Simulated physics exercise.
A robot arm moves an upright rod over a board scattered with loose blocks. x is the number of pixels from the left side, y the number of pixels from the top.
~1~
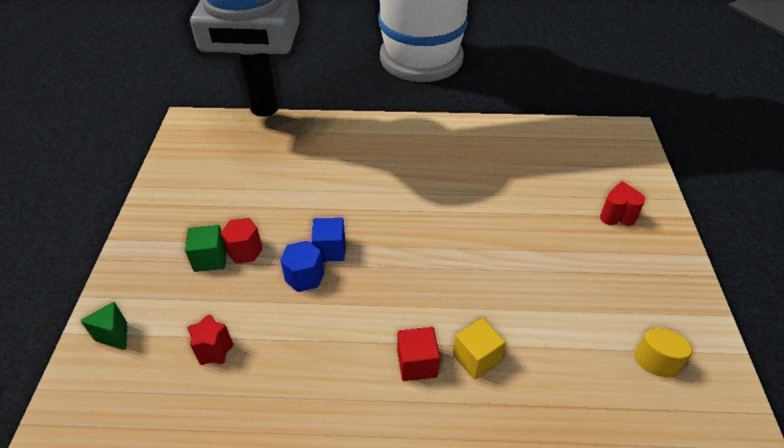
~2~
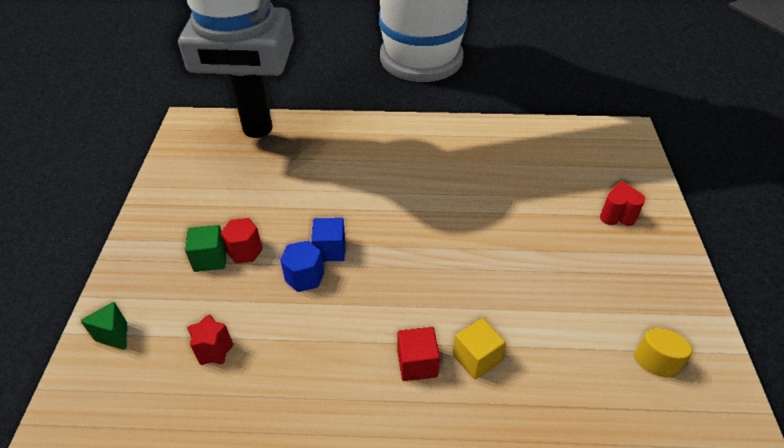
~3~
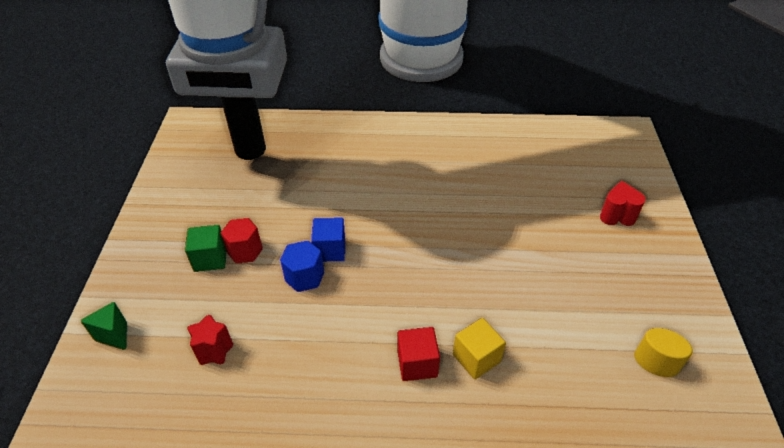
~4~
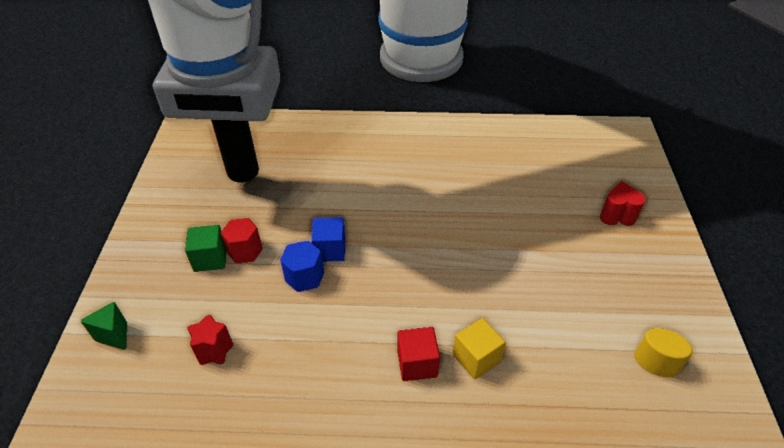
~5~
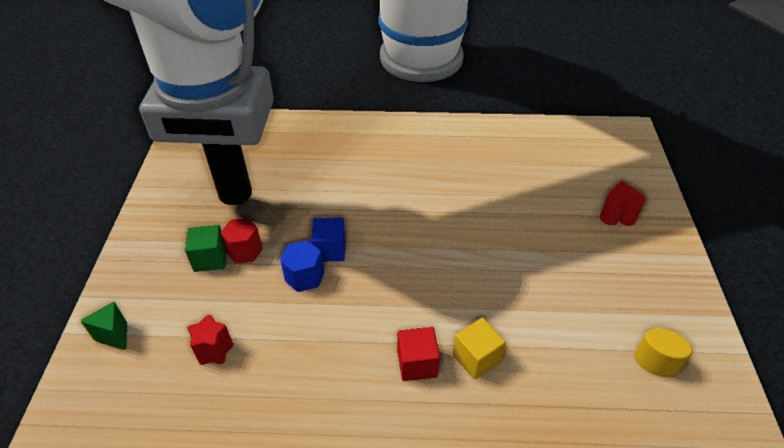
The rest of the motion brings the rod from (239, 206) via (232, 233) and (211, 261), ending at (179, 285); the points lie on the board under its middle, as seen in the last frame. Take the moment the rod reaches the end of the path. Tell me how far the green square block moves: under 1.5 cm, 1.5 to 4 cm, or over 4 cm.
Moves over 4 cm.
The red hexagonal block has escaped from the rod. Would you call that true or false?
The statement is true.
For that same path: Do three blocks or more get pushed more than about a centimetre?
No - that is not the case.
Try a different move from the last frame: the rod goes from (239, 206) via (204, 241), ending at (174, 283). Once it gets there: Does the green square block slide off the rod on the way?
Yes, it checks out.
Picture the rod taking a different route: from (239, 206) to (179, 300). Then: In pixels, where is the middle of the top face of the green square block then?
Most likely (152, 310).
What follows on the original path. One third of the way, rod (228, 223); red hexagonal block (240, 233).
Two thirds of the way, rod (206, 252); green square block (172, 263), turned 35° clockwise; red hexagonal block (239, 245), turned 65° anticlockwise.
At the end, rod (174, 275); green triangular block not moved; green square block (136, 285), turned 50° clockwise; red hexagonal block (239, 245), turned 65° anticlockwise.
